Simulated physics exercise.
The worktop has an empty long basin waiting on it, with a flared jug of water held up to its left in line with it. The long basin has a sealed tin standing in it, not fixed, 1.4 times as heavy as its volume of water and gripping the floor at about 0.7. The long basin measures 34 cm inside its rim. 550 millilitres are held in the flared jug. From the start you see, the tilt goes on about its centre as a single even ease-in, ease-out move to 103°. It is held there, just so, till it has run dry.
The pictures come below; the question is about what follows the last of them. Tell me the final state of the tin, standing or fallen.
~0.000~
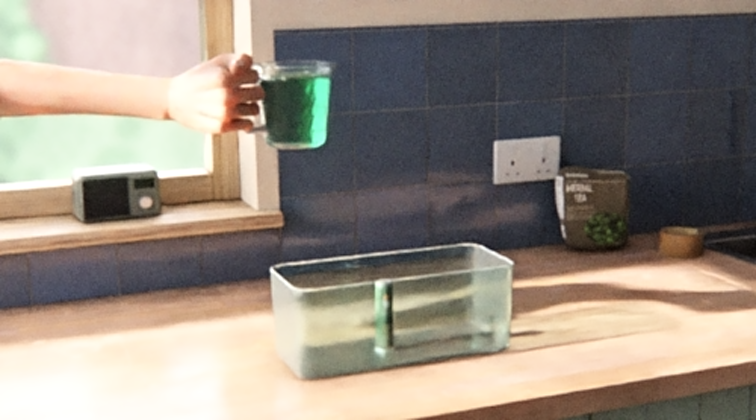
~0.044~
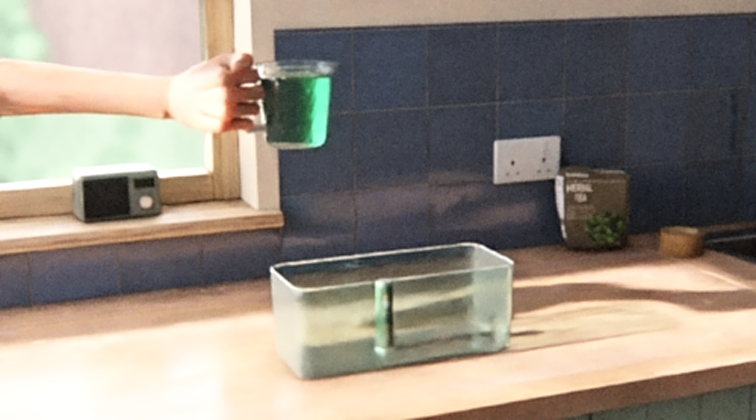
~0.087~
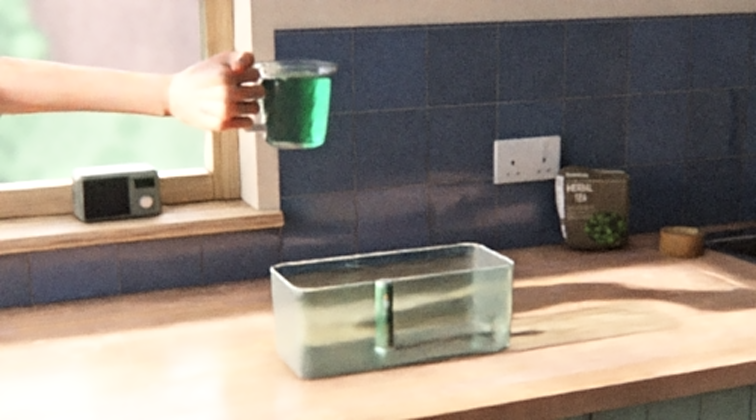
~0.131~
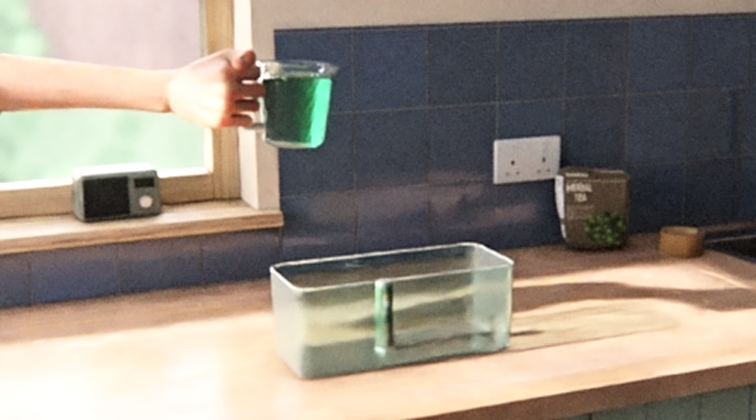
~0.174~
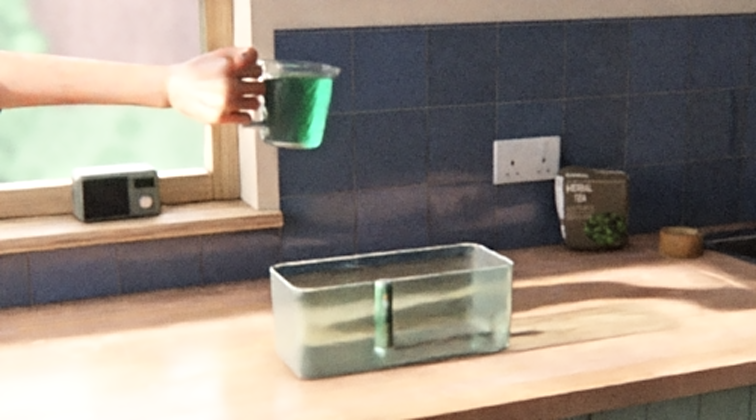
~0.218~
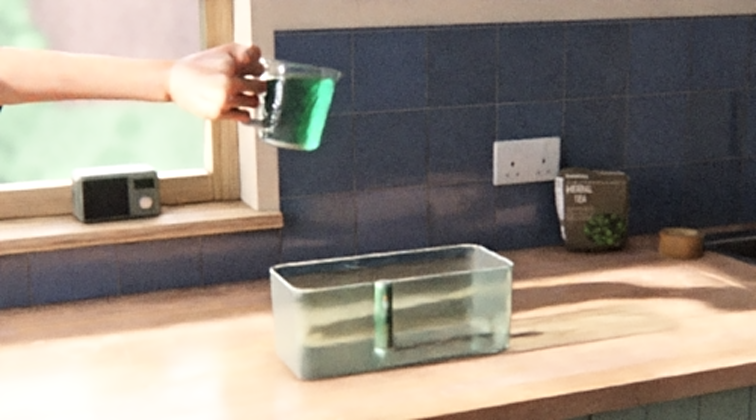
It will weather it.
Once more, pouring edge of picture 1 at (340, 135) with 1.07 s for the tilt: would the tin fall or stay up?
Then it tips over.
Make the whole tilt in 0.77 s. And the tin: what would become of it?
Well, the tin simply holds firm.
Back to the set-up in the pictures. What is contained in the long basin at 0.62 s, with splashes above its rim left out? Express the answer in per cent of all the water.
Around 1%.
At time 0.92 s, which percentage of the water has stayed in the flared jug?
Close to 22 percent of the total.
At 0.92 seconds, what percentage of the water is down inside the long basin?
Some 44 per cent.
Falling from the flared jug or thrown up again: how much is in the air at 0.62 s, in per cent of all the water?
22 %.
By 0.62 s the tilt is 65° and 77 per cent is still to pour; the tin stands where it began.
By 0.92 s the tilt is 98° and 22 per cent is still to pour; the tin stands where it began.
By 1.23 s the tilt is 103° and 1 per cent is still to pour; the tin stands where it began.
By 1.57 s the tilt is 103° and 0 per cent is still to pour; the tin stands where it began.
At rest the tin stands where it began.
